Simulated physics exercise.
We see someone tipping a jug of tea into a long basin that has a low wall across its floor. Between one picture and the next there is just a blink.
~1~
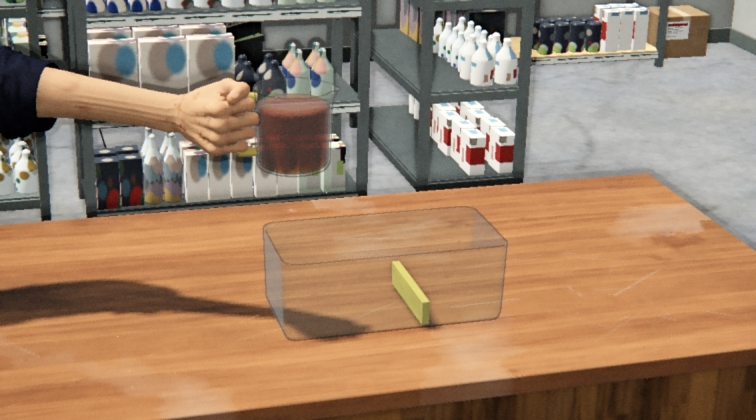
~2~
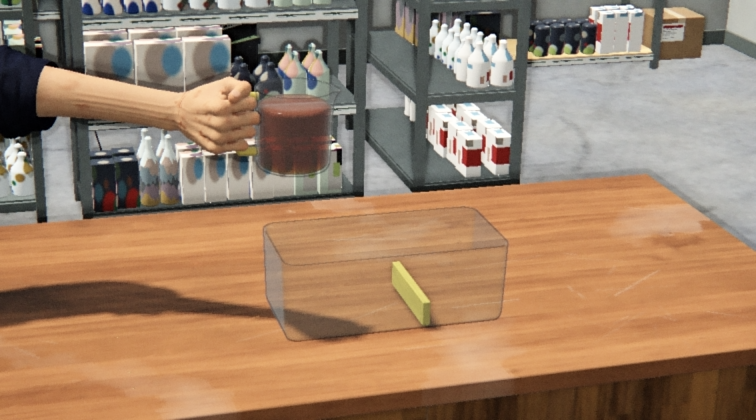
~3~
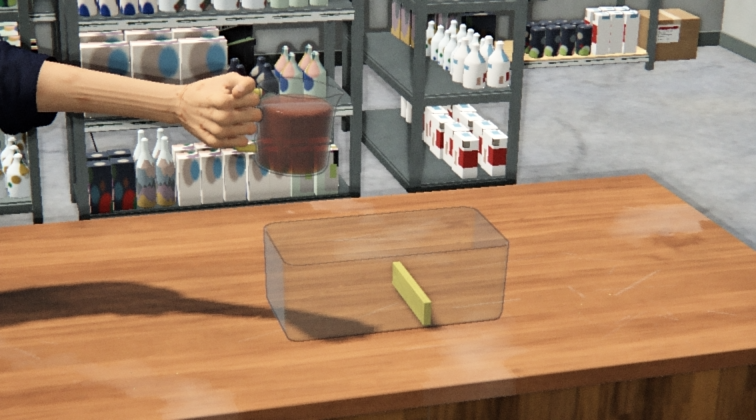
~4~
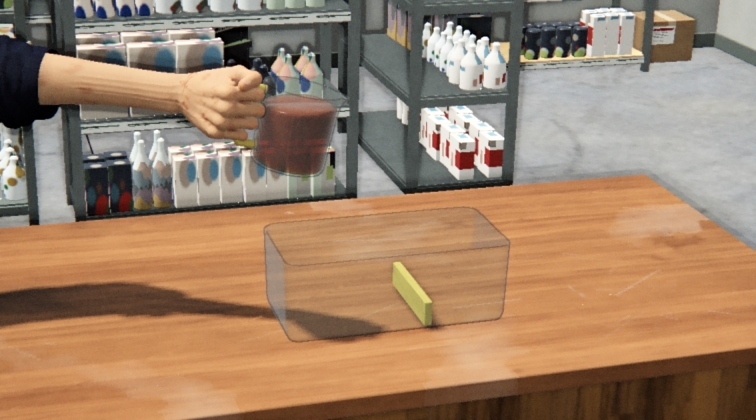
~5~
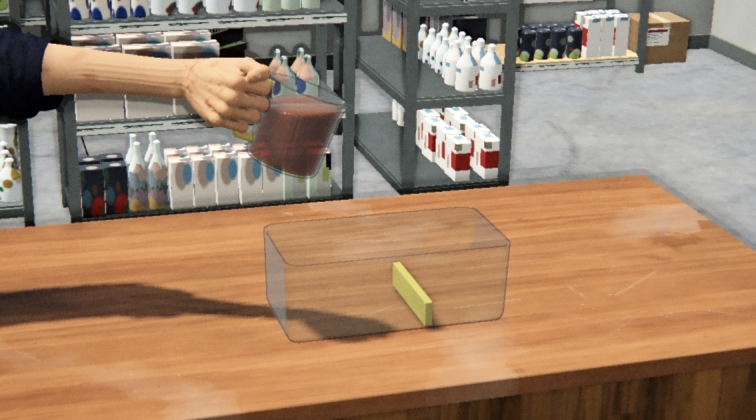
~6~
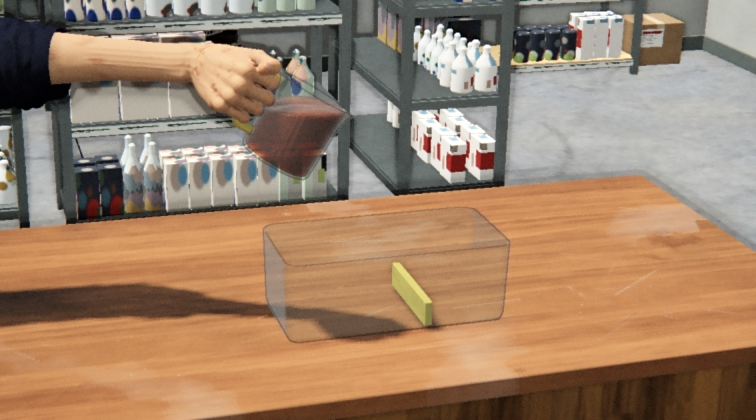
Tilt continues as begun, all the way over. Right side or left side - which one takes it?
The left side takes it.
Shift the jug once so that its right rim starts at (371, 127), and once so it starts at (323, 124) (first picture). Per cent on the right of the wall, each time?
You'd get around 55 per cent and then around 10 per cent.
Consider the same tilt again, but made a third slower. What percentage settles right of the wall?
It comes to around 10 per cent.
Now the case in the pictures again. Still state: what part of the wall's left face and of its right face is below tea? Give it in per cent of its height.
Left: 50 %. Right: 10 %.
A moment on, the tilt is 90° and 63 per cent is still to pour, 6 is left of the wall and 0 right of it.
Next, the tilt is 95° and 24 per cent is still to pour, 49 is left of the wall and 1 right of it.
Then the tilt is 95° and 9 per cent is still to pour, 71 is left of the wall and 5 right of it.
Later the tilt is 95° and 3 per cent is still to pour, 82 is left of the wall and 7 right of it.
At rest 86 per cent lies left of the wall, 9 right of it and 5 outside.
